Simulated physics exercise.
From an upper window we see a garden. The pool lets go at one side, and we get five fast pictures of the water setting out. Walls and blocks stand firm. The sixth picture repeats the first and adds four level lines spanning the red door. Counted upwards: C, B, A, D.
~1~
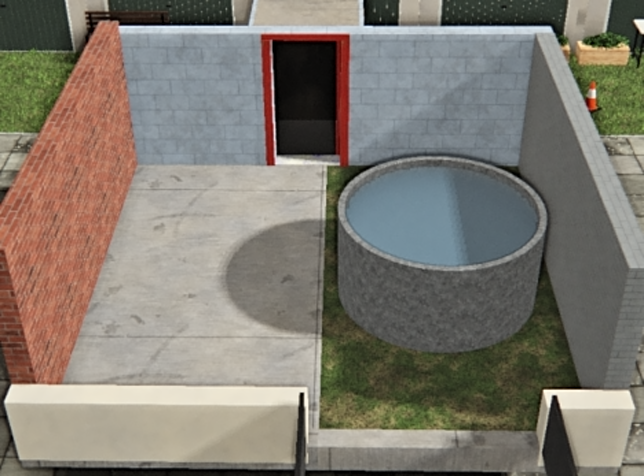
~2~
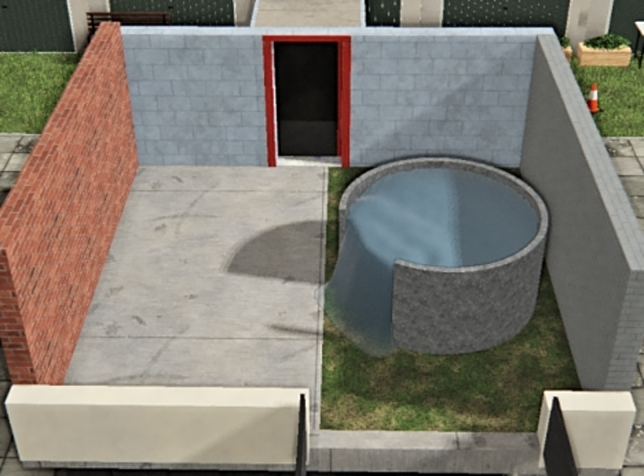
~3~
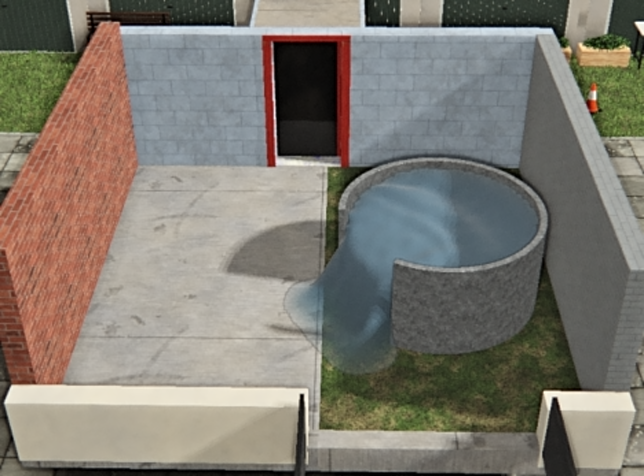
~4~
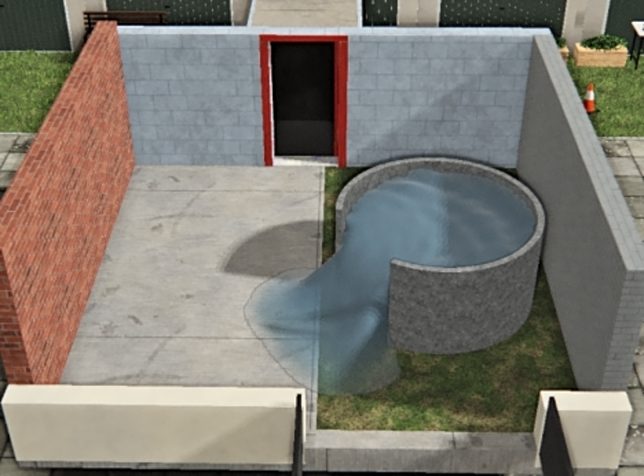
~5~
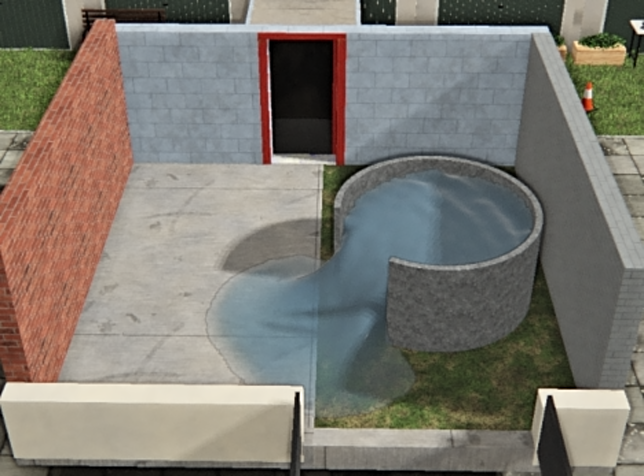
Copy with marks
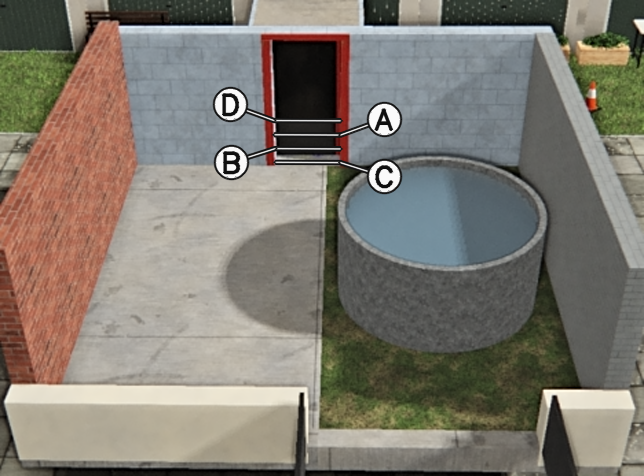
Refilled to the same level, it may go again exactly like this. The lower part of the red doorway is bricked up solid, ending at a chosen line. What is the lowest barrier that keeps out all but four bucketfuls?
Go for B.
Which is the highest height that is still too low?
Height C.
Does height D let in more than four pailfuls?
No, not at all.
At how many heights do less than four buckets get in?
Three of the four.
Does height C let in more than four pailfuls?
Yes.
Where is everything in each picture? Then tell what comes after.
In the first frame, water in the pool at rest, its middle at (441, 215); foot of the red doorway at (308, 165); open gate at (425, 385).
In the second frame, 2 % of the ground under water, visible out to (390, 350).
In the third frame, 4 % of the ground under water, visible out to (298, 287).
In the fourth frame, 9 % of the ground under water, visible out to (274, 286).
In the fifth frame, 15 % of the ground under water, visible out to (222, 307).
In white, A at (307, 134); B at (307, 148); C at (308, 162); D at (307, 120); from the bottom up C, B, A, D.
For height A, nothing gets over.
For height B, nothing gets over.
For height C, some 15 bucketfuls get in.
For height D, nothing gets over.
